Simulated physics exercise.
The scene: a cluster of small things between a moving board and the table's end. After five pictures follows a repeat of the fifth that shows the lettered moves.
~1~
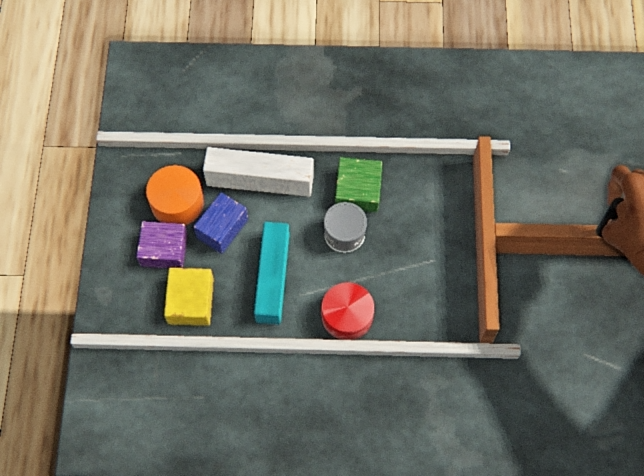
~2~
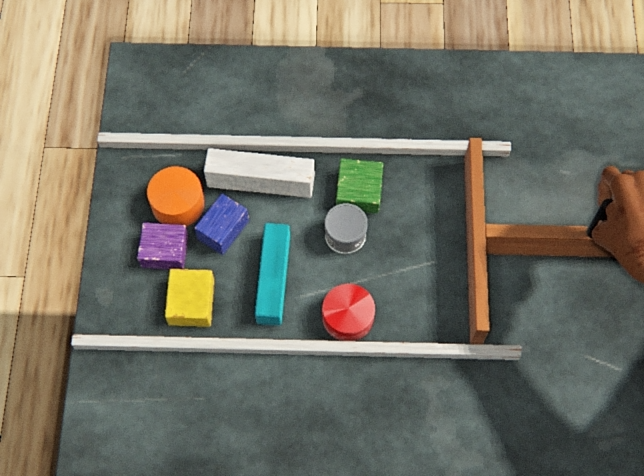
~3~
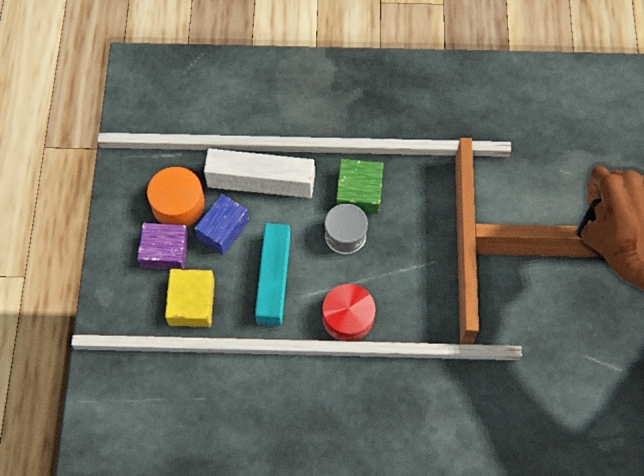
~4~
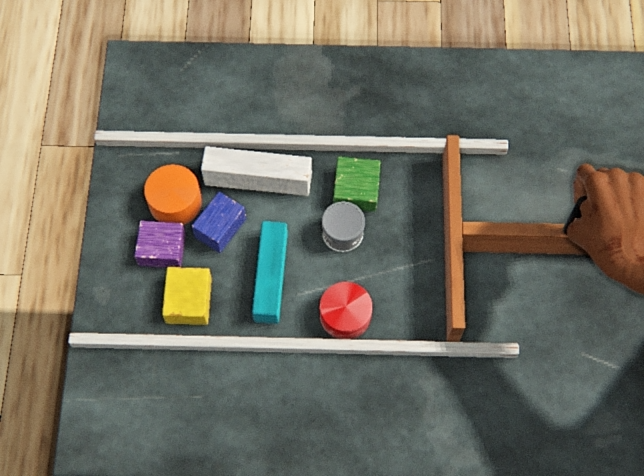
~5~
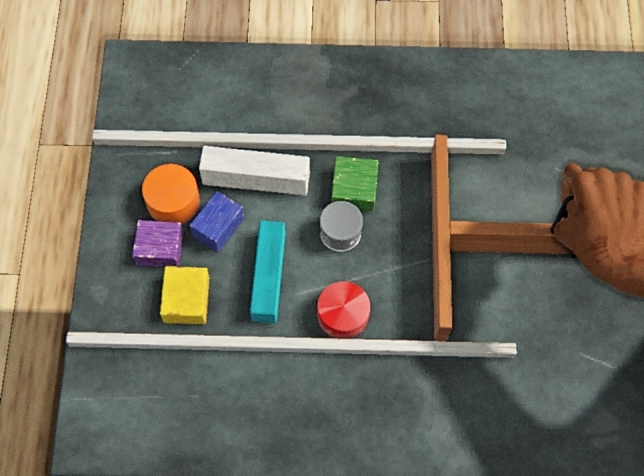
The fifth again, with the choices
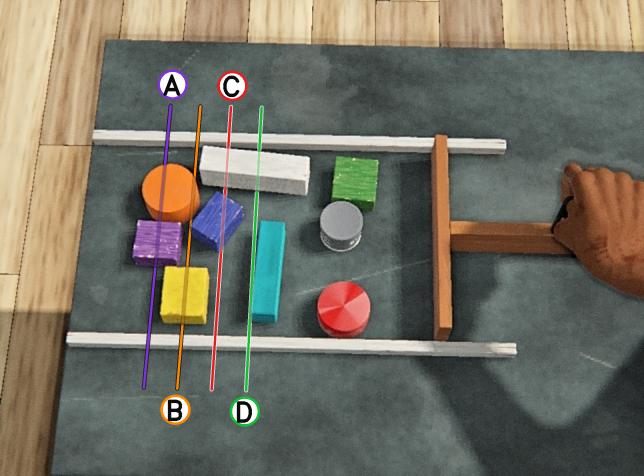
We see a hand slide a wooden T-shaped pusher steadily leftward between two pale rails on a dark tabletop, narrowing the gap to a scattered group of colourful blocks and round pieces, which stay where they are.
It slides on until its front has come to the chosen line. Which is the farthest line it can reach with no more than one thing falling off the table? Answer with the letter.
Up to line B.
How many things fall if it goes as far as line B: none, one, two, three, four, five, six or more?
By then, none.
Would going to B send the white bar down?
By then, no.
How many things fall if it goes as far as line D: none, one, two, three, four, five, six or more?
By then, none.
On the marked copy, A at (158, 238); B at (190, 239); C at (222, 240); D at (254, 241).
Taking B. A third of the way, board (351, 225); red tin (317, 310); white bar (248, 172).
Two thirds of the way, board (260, 223); purple block (148, 243); orange tin (154, 191).
When it is over, board (191, 221); white bar (98, 149); yellow block (85, 297); none fallen.
As for the rest, A drops four; C is within the limit but short; D is within the limit but short.
